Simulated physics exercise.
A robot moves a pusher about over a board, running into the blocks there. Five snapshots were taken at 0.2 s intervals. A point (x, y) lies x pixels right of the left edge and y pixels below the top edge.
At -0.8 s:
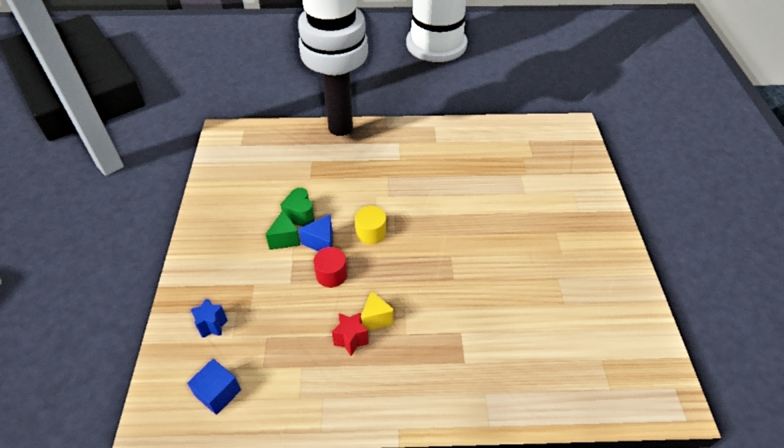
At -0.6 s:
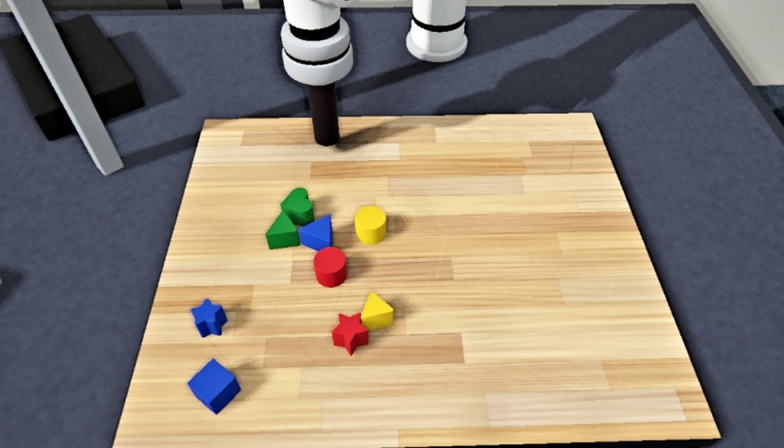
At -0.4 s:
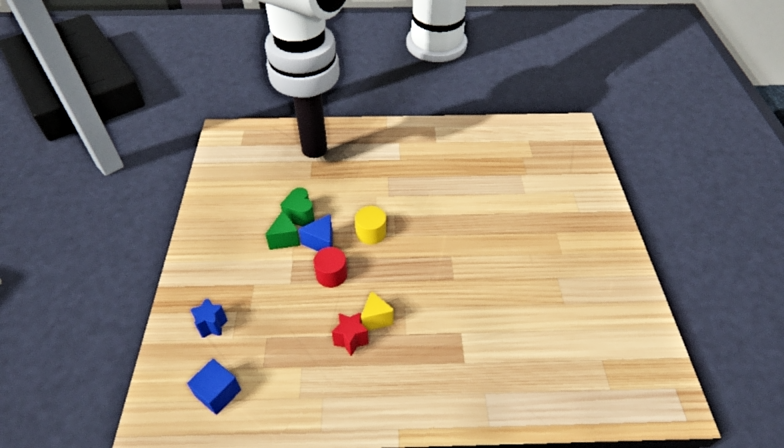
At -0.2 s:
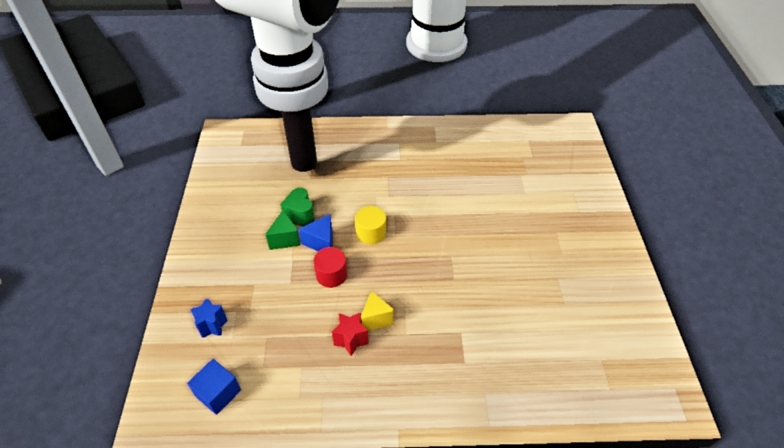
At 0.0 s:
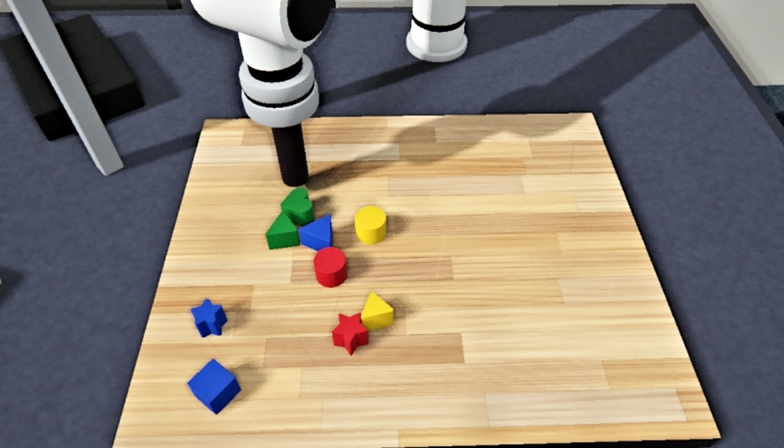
We see a wooden board with scattered red, green, blue and yellow blocks, and a robot arm's black pusher moving steadily from the top edge down and slightly left toward the green heart, while the blocks stay still.
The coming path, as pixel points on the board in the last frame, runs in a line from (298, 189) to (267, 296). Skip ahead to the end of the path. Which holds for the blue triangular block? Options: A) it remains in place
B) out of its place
The one that fits is B, out of its place.
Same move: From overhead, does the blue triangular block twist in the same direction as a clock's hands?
That would be a no.
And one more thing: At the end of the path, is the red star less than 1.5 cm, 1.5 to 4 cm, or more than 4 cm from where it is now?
That block covers short of 1.5 cm.
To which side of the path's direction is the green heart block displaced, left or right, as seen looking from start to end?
The green heart block is shifted sideways to the left, facing along the path from start to end.
One third of the way, pusher (286, 210); green triangular block (279, 228), turned 20° anticlockwise; green heart block (304, 219), turned 15° clockwise; blue triangular block (324, 234), turned 15° anticlockwise.
Two thirds of the way, pusher (276, 246); green triangular block (264, 262), turned 35° anticlockwise; green heart block (305, 234), turned 20° anticlockwise; blue triangular block (335, 239), turned 35° anticlockwise; red round block (331, 261).
At the end, pusher (264, 286); green triangular block (251, 304), turned 35° anticlockwise; green heart block (305, 234), turned 20° anticlockwise; blue triangular block (335, 239), turned 35° anticlockwise; red round block (331, 261); red star still.
